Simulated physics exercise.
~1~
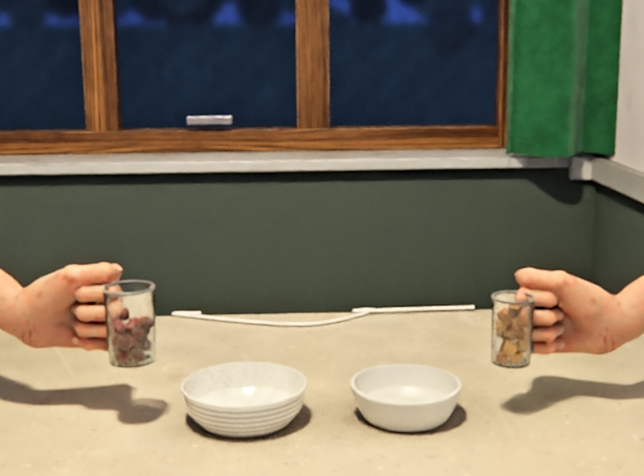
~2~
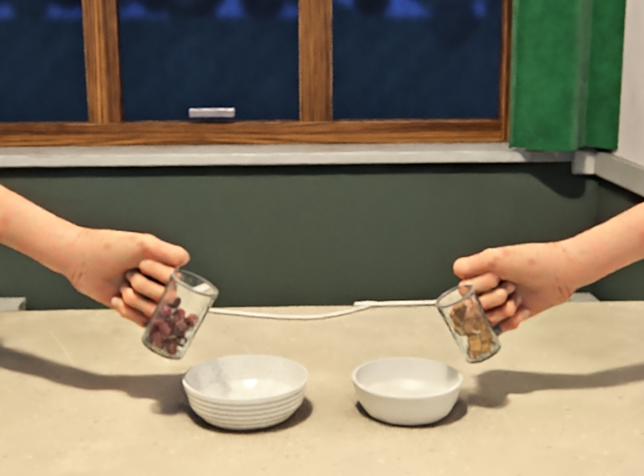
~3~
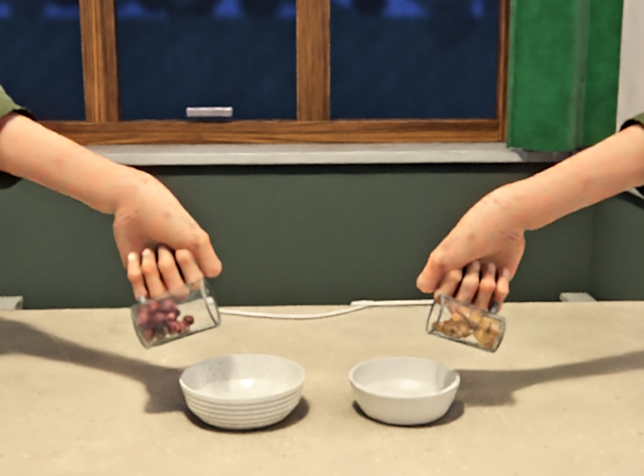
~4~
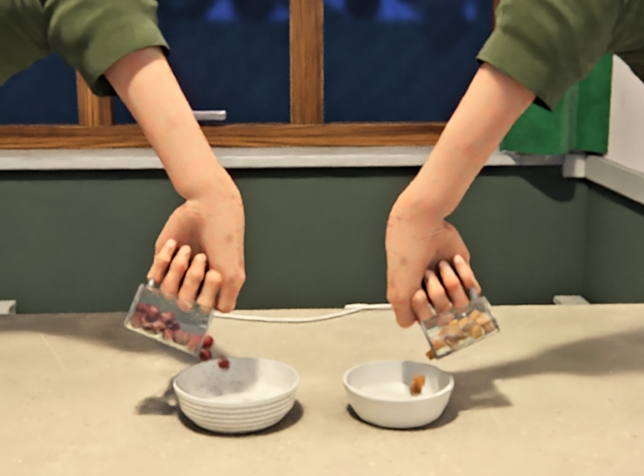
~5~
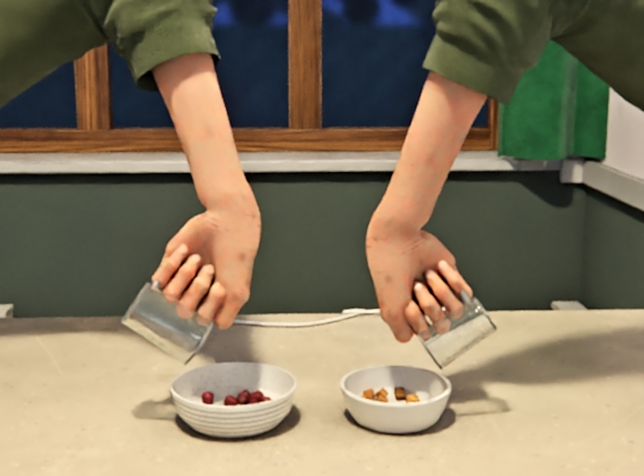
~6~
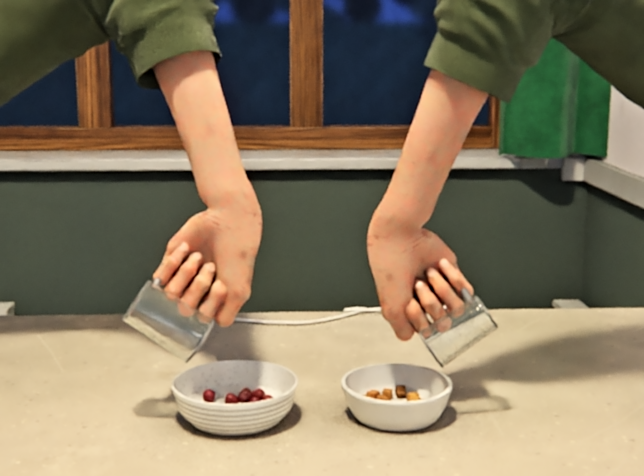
Two hands tipping clear cups of dark red and golden-brown pieces into separate white bowls, all landing inside, cups left empty.
